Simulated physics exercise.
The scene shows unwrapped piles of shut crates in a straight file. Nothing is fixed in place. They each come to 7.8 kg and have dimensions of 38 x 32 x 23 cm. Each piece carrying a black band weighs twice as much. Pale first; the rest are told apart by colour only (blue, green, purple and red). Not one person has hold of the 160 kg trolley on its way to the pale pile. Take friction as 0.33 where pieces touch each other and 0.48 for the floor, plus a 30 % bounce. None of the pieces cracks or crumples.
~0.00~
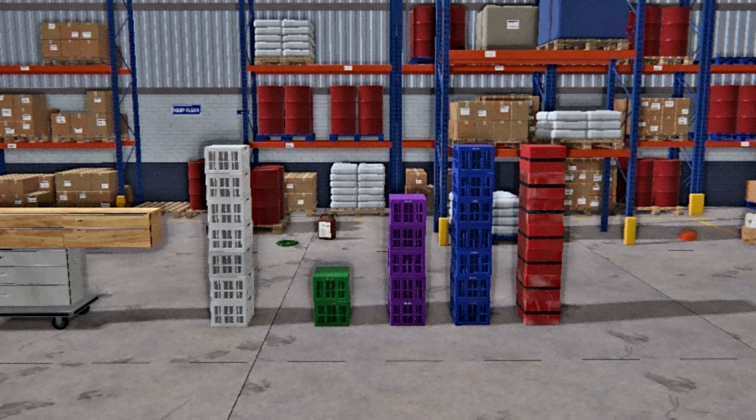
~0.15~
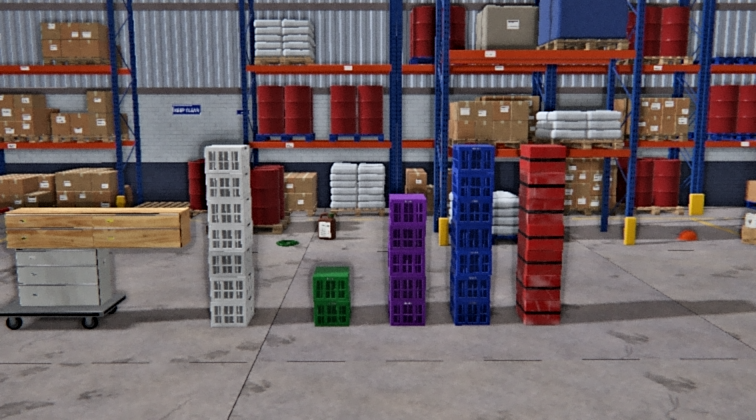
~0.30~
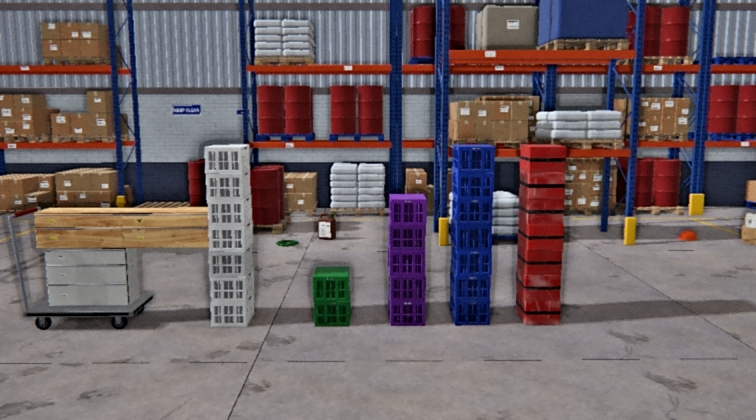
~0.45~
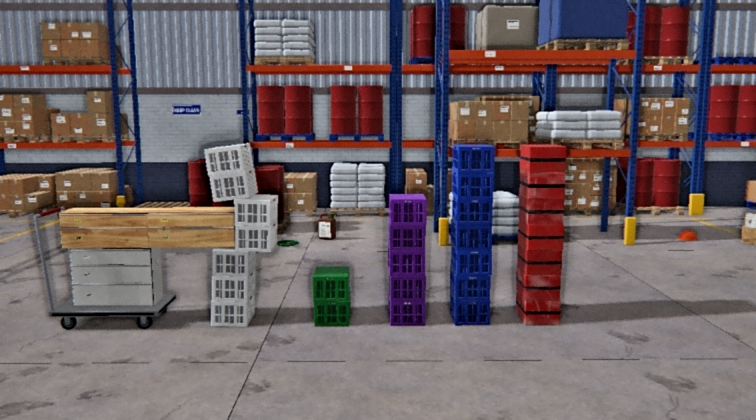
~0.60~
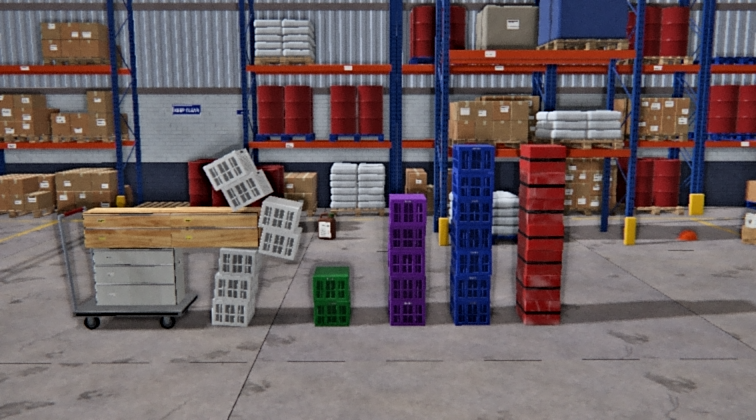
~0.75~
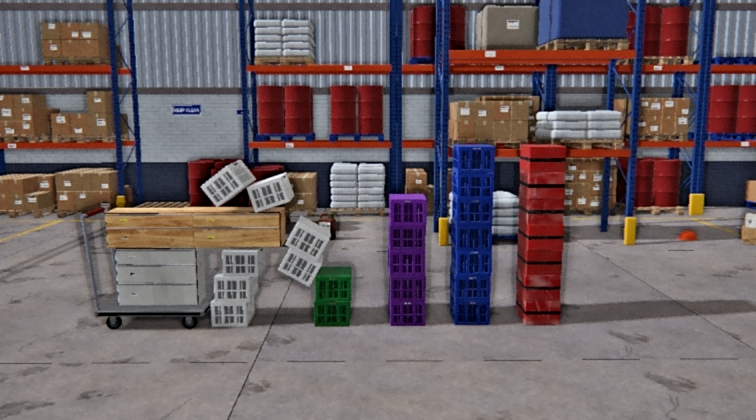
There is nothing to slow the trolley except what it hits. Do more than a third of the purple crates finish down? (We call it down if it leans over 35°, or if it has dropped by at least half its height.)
No, under a third do.
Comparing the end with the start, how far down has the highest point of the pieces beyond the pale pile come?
Some 0 cm lower.
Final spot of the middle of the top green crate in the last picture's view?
Roughly at (373, 285).
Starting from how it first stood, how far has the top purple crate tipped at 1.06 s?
My estimate is close to 0°.
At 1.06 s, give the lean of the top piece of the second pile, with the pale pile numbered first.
It tilts close to 0 degrees.
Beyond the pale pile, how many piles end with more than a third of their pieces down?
I make it 0 of the piles.
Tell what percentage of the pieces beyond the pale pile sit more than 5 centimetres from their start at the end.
10 percent of them have shifted.
After 0.84 s, 4 of the pale pile down; none of the 5 purple crates down (0 of 21 in all colours); top purple crate unmoved; top green crate shifted 10 cm.
After 1.06 s, 3 of the pale pile down; none of the 5 purple crates down (0 of 21 in all colours); top purple crate unmoved; top green crate shifted 23 cm.
After 1.46 s, 4 of the pale pile down; none of the 5 purple crates down (0 of 21 in all colours); top purple crate unmoved; top green crate leaning 12°.
At rest (2.2 s), 4 of the pale pile down; none of the 5 purple crates down (0 of 21 in all colours); top purple crate shifted 19 mm; top green crate leaning 11°. That is 0 per cent. As the last picture would show them, middles, top purple crate near (409, 209), top green crate near (373, 285).
